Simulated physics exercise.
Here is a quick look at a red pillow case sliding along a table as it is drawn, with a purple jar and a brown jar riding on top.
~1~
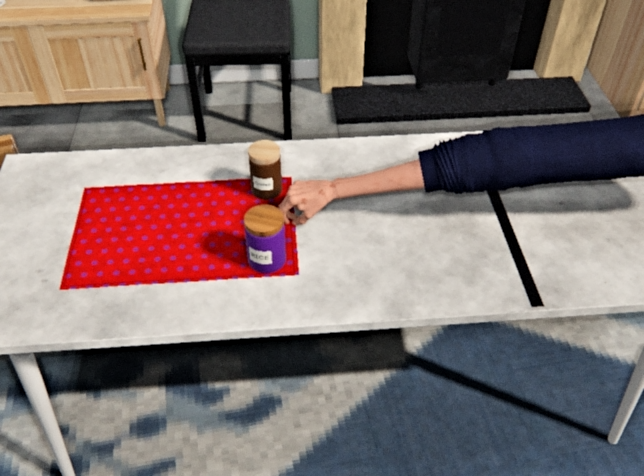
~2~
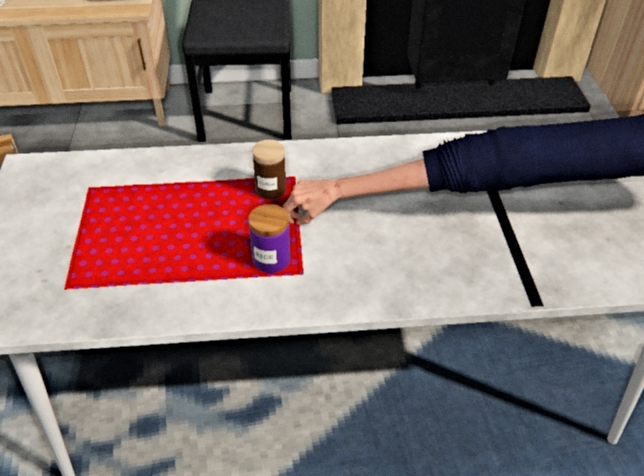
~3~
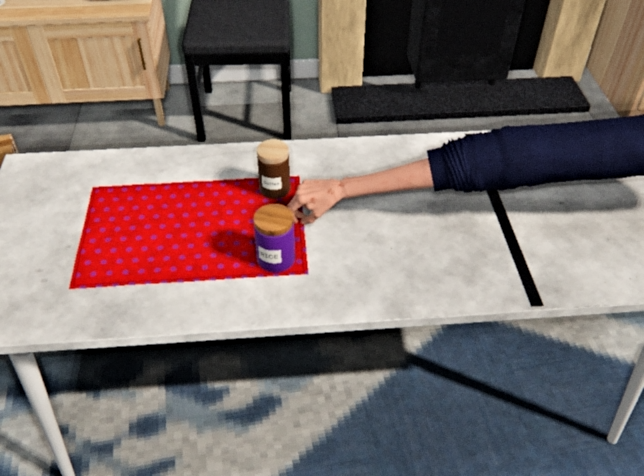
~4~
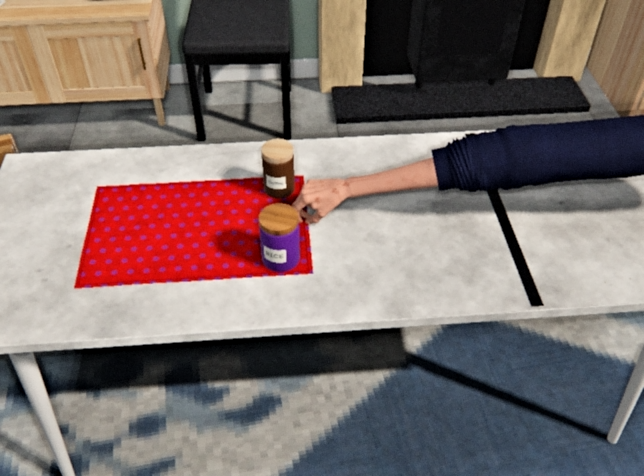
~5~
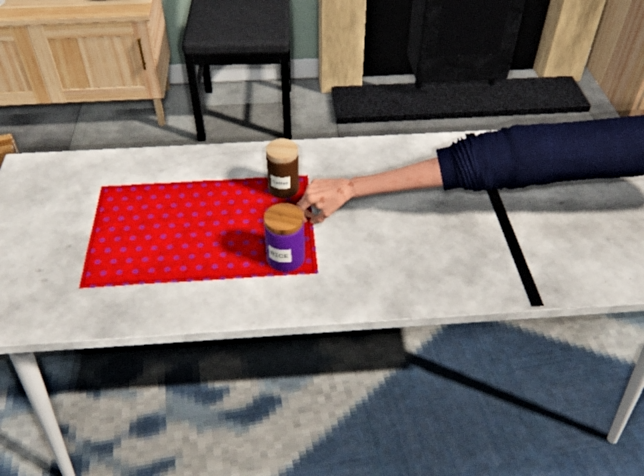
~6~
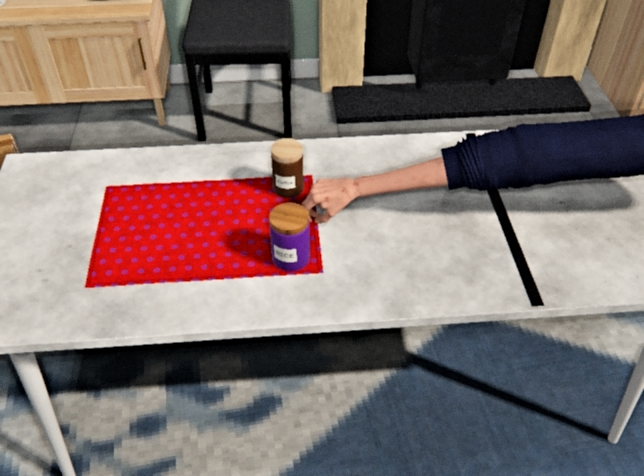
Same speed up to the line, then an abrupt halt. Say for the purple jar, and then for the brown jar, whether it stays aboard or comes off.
Here it is: The purple jar stays aboard, the brown jar stays aboard.
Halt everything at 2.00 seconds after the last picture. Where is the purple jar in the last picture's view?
Approx. position: (482, 226).
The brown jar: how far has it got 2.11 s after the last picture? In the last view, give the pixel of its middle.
Roughly (466, 159).
Then, 2.00 s later than the last view, hem at the tape; purple jar on the cloth near (482, 226); brown jar on the cloth near (460, 159).
Then, 2.11 s later than the last view, hem at the tape; purple jar on the cloth near (488, 226); brown jar on the cloth near (466, 159).
Finally, hem at the tape; purple jar on the cloth near (488, 226); brown jar on the cloth near (466, 159). The purple jar stays on the cloth and the brown jar remains aboard.
